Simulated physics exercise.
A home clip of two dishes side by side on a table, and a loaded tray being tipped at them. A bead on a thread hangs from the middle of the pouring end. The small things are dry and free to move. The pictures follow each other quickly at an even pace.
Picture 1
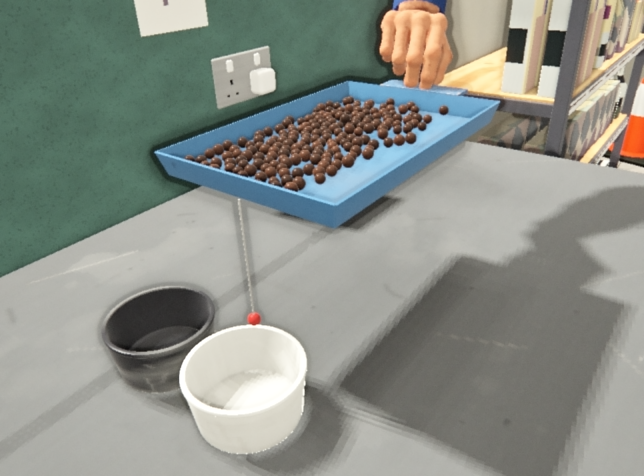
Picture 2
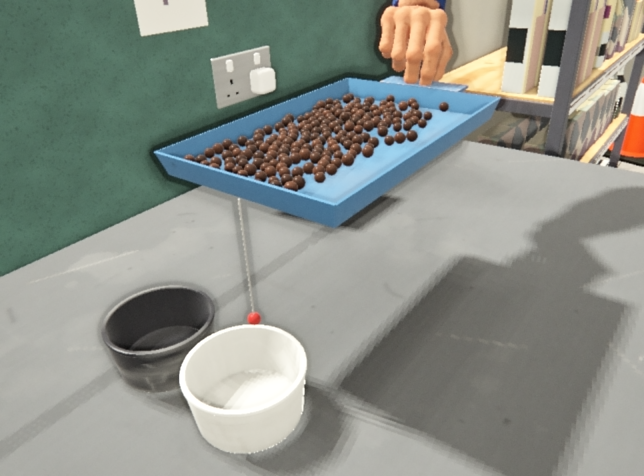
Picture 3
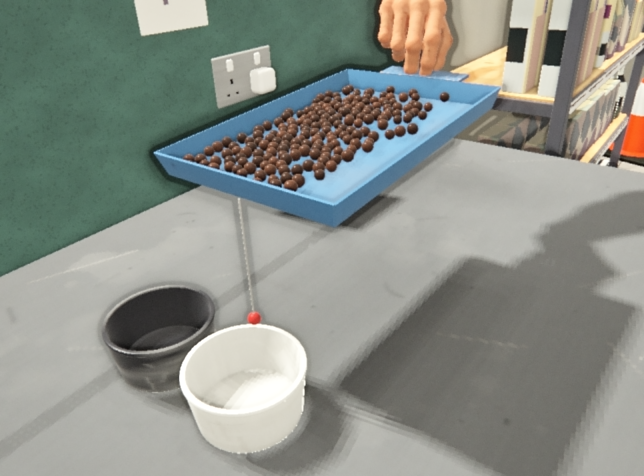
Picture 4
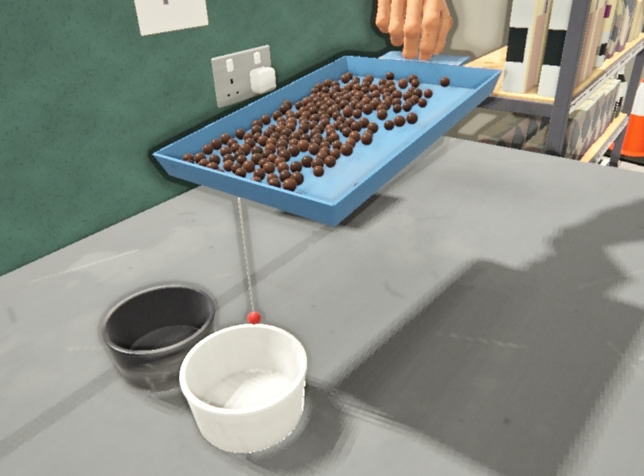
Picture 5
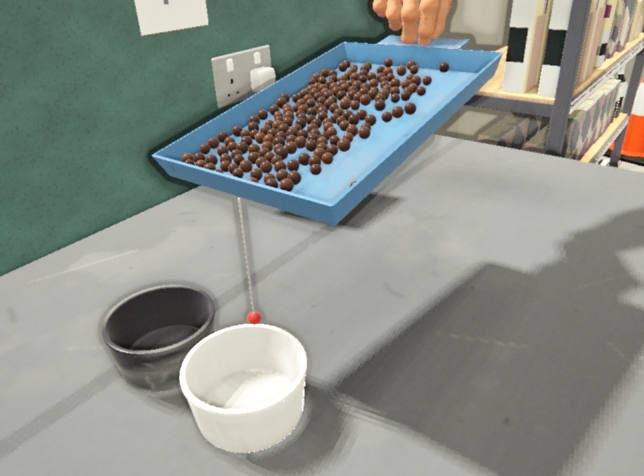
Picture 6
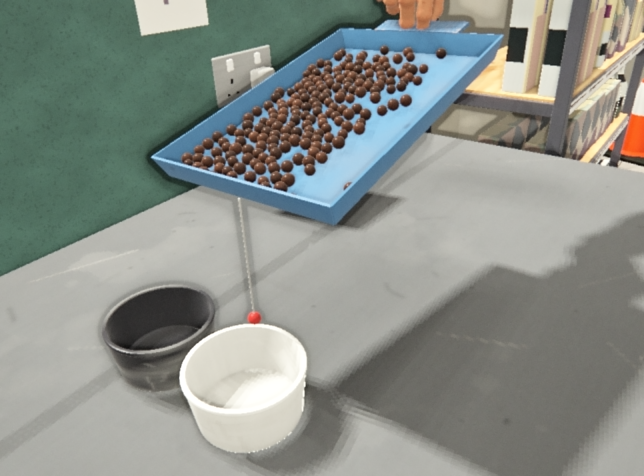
A hand held a blue tray of chocolate balls above a black dish and a white one, then gradually raised its far end, and the balls shifted slightly across the tilting tray.
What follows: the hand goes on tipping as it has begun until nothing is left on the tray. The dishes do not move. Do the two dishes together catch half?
Together they catch over half.
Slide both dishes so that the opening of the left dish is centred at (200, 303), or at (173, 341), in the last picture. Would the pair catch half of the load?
In turn: Under half; above a half.
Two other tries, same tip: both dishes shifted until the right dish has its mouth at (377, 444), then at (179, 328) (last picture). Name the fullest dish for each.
In turn: The left-hand dish; the right-hand dish.
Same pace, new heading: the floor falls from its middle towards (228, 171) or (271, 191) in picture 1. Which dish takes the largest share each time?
One: The left one. Two: The right dish.
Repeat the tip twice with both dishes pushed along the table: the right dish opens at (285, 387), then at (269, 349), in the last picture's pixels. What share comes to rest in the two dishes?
About 70 and 40 per cent.
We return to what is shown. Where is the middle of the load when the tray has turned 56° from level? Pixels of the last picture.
At about (227, 155).
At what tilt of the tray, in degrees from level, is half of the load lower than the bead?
Around 85° of tilt.
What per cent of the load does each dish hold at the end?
About: Left dish 40, right dish 30 per cent.
Soon after the last picture, tray tipped steeply; nearly all on the tray; a stray few in the right dish; a stray few in the left dish; a stray few outside both; a stray few in the air.
A little later, tray tipped right over; a stray few on the tray; about a quarter in the right dish; about a third in the left dish; about a quarter outside both; a small part in the air.
Later still, tray tipped past a quarter turn; about a third in the right dish; about a third in the left dish; about a quarter outside both.
By the end, tray tipped past a quarter turn; about a third in the right dish; about a third in the left dish; about a quarter outside both.
